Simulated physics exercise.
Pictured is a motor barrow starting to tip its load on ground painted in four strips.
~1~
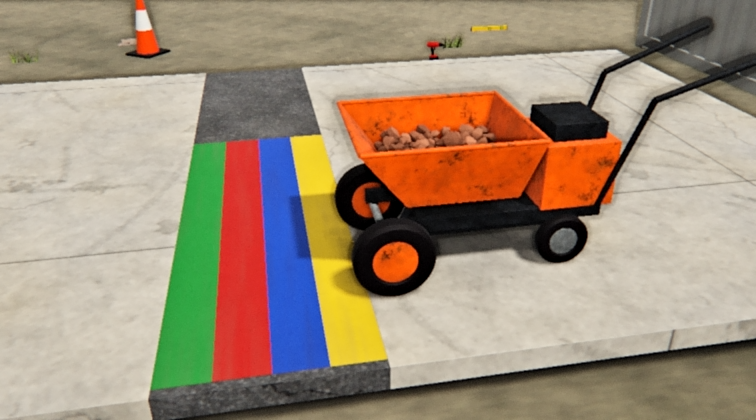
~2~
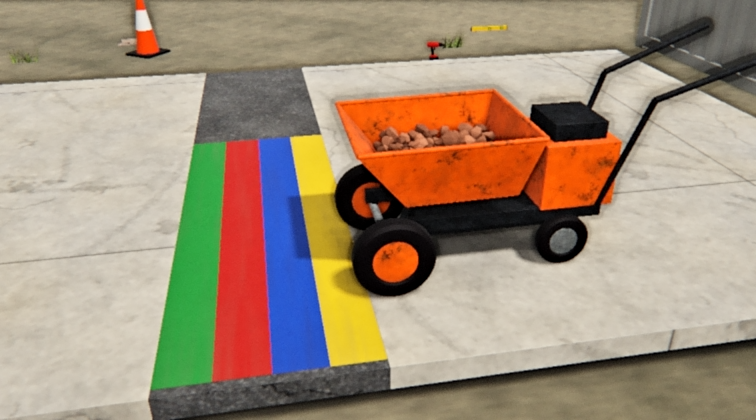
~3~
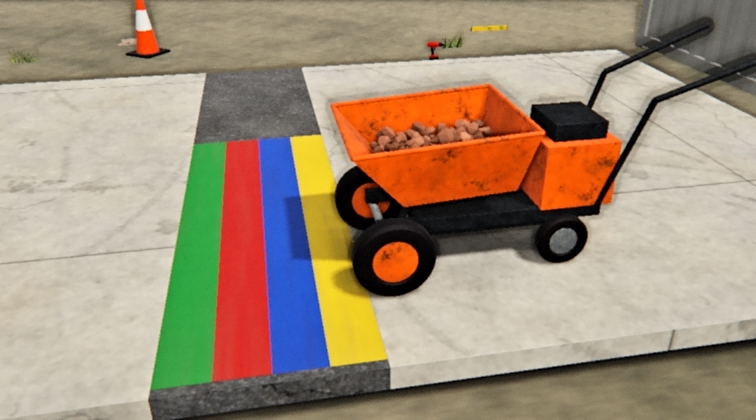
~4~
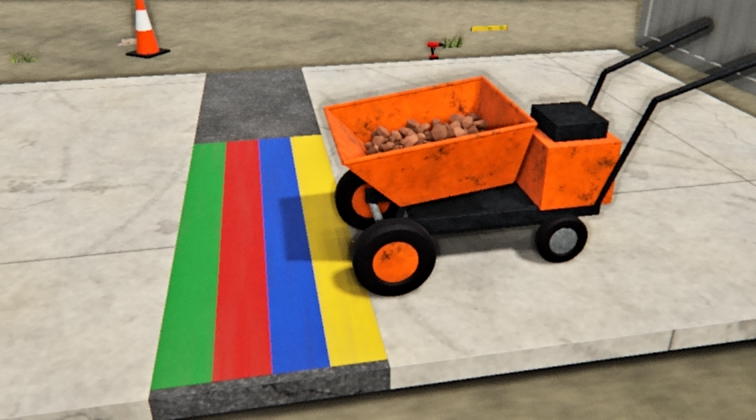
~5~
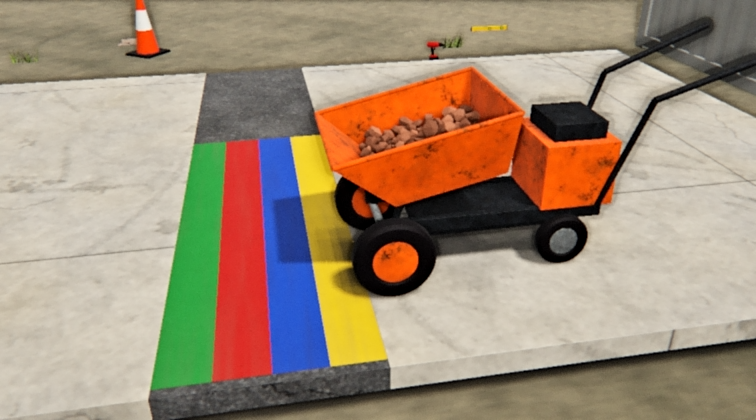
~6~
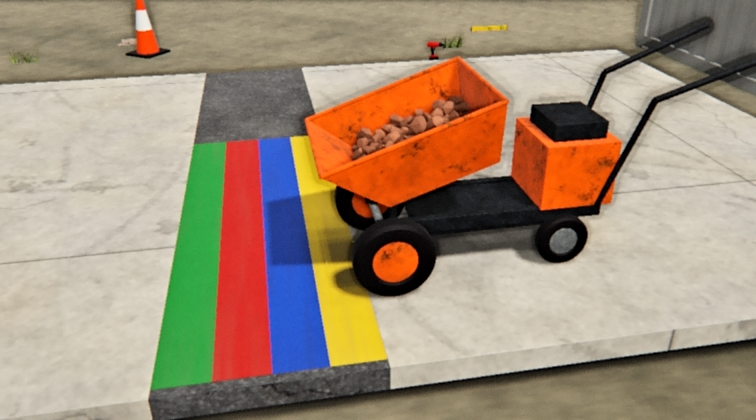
The footage shows an orange motor barrow loaded with rubble standing beside green, red, blue and yellow ground strips; its skip starts level, then tilts gradually to the left, its rear rising clearly while the wheels stay still.
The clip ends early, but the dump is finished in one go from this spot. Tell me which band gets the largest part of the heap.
I would say the red band gets the largest part.
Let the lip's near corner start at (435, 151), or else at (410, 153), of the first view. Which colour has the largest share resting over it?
For the first spot it is blue, for the second the blue one.
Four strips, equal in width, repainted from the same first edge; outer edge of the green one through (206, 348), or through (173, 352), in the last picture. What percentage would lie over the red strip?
First some 20, then 50 per cent.
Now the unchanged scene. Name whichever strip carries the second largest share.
The second place goes to the strip in green.
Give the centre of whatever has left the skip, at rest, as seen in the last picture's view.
I'd put the middle somewhere around (231, 271).
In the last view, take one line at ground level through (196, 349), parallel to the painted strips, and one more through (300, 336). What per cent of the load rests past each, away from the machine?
Around 20 in a hundred for the first, 90 in a hundred for the second.
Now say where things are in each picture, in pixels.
Lip of the skip (361, 157), level; top of the load (441, 152), lumps of rubble; yellow strip (351, 325); blue strip (297, 332); red strip (242, 338); green strip (186, 345), in the first picture.
Lip of the skip (358, 157), level; top of the load (456, 152), in the second picture.
Lip of the skip (353, 159), tipped barely; top of the load (452, 149), in the third picture.
Lip of the skip (344, 163), tipped a little; top of the load (449, 140), in the fourth picture.
Lip of the skip (333, 169), tipped a little; top of the load (455, 136), in the fifth picture.
Lip of the skip (321, 177), tipped clearly; top of the load (454, 119); yellow strip (351, 325); blue strip (297, 332); red strip (242, 338); green strip (186, 345), in the sixth picture.
Just after the last frame, skip tipped steeply; every one in the skip.
A moment on, skip tipped right over; roughly two thirds in the skip; just a few over the blue strip; roughly a quarter over the red strip; just a few over the green strip.
Further on, skip tipped right over; about a tenth in the skip; about a tenth over the blue strip; roughly half over the red strip; roughly a quarter over the green strip; about a tenth off the paint.
When it is over, skip tipped right over; about a tenth in the skip; not one over the yellow strip; about a tenth over the blue strip; roughly half over the red strip; roughly a quarter over the green strip; about a tenth off the paint.
